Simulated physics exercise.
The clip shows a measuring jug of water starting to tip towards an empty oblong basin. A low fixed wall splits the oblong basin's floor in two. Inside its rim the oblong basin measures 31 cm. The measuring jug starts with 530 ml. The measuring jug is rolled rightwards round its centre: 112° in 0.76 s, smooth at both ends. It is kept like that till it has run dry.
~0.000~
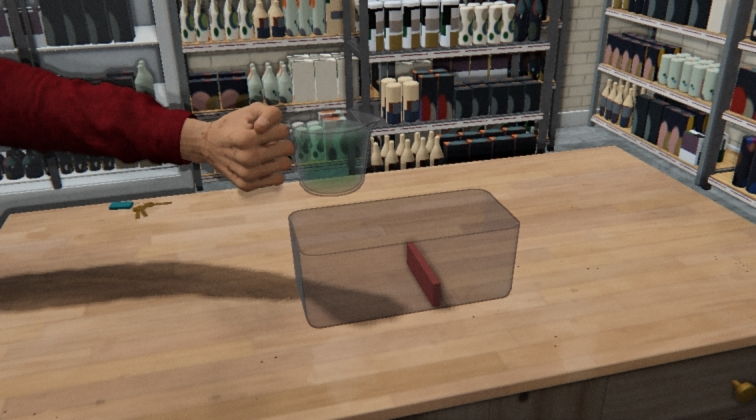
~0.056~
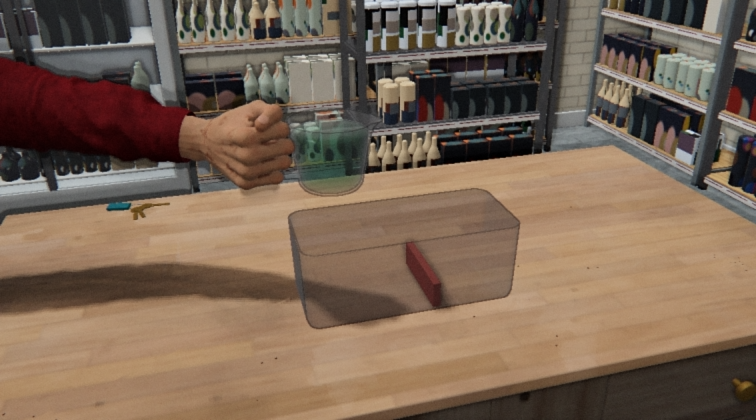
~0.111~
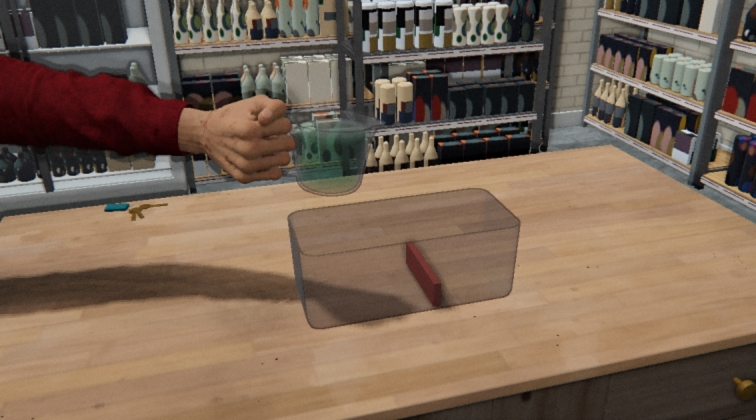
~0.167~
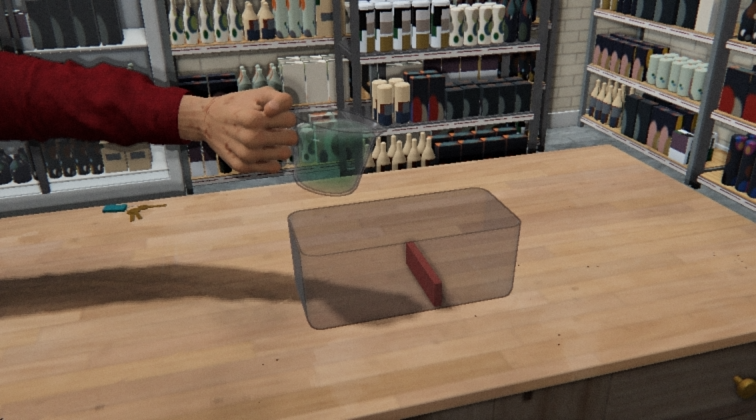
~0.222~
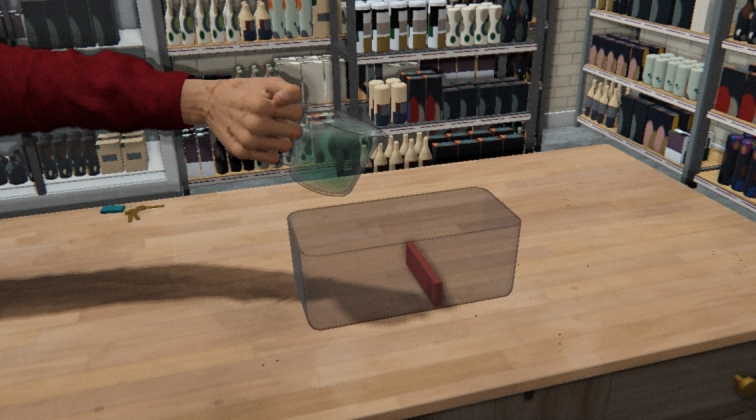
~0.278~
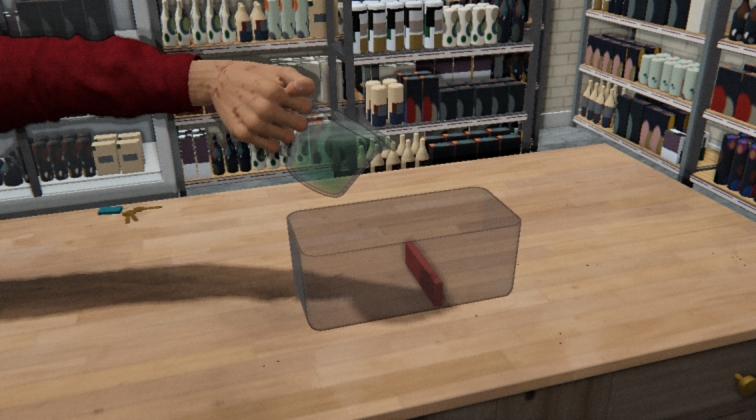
In the video, a hand in a red sleeve holds a clear jug of greenish liquid above a transparent oblong basin with a red divider on a wooden table, then gradually tilts the jug to the right.
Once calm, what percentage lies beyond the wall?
The far part has some 26 per cent.
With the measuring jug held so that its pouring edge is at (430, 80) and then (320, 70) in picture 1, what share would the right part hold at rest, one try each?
First 75, then 10 per cent.
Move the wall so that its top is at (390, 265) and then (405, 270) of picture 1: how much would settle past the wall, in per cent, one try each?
First 85, then 60 per cent.
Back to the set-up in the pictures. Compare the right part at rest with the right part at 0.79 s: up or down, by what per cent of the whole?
It goes up by about 2.
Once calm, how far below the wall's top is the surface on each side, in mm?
Some 24 mm on the left and 32 mm on the right.
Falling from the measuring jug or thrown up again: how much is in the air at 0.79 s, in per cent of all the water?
Near 4 in a hundred.
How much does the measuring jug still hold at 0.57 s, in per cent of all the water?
Near 34 in a hundred.
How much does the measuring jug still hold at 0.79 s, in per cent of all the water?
Some 2 per cent.
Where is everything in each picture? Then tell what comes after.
It leans 0°; its right rim is at (382, 117); the water meets the walls at (290, 133) and (368, 125); the oblong basin's rim runs from (294, 235) to (503, 207); the wall's top is at (423, 262), in the first picture.
It leans 2°; its right rim is at (382, 118); the water meets the walls at (290, 132) and (368, 126), in the second picture.
It leans 6°; its right rim is at (385, 121); the water meets the walls at (292, 131) and (370, 127), in the third picture.
It leans 13°; its right rim is at (388, 127); the water meets the walls at (295, 131) and (374, 127), in the fourth picture.
It leans 22°; its right rim is at (390, 135); the water meets the walls at (297, 134) and (382, 129), in the fifth picture.
It leans 33°; its right rim is at (391, 146); the water meets the walls at (293, 141) and (385, 139); 3 per cent is over the edge, in the sixth picture.
By 0.57 s the tilt is 96° and 35 per cent is still to pour, 22 is left of the wall and 19 right of it.
By 0.79 s the tilt is 112° and 2 per cent is still to pour, 70 is left of the wall and 24 right of it.
By 1.01 s the tilt is 112° and 0 per cent is still to pour, 73 is left of the wall and 26 right of it.
By 1.26 s the tilt is 112° and 0 per cent is still to pour, 73 is left of the wall and 26 right of it.
At rest 73 per cent lies left of the wall, 26 right of it and 1 outside.
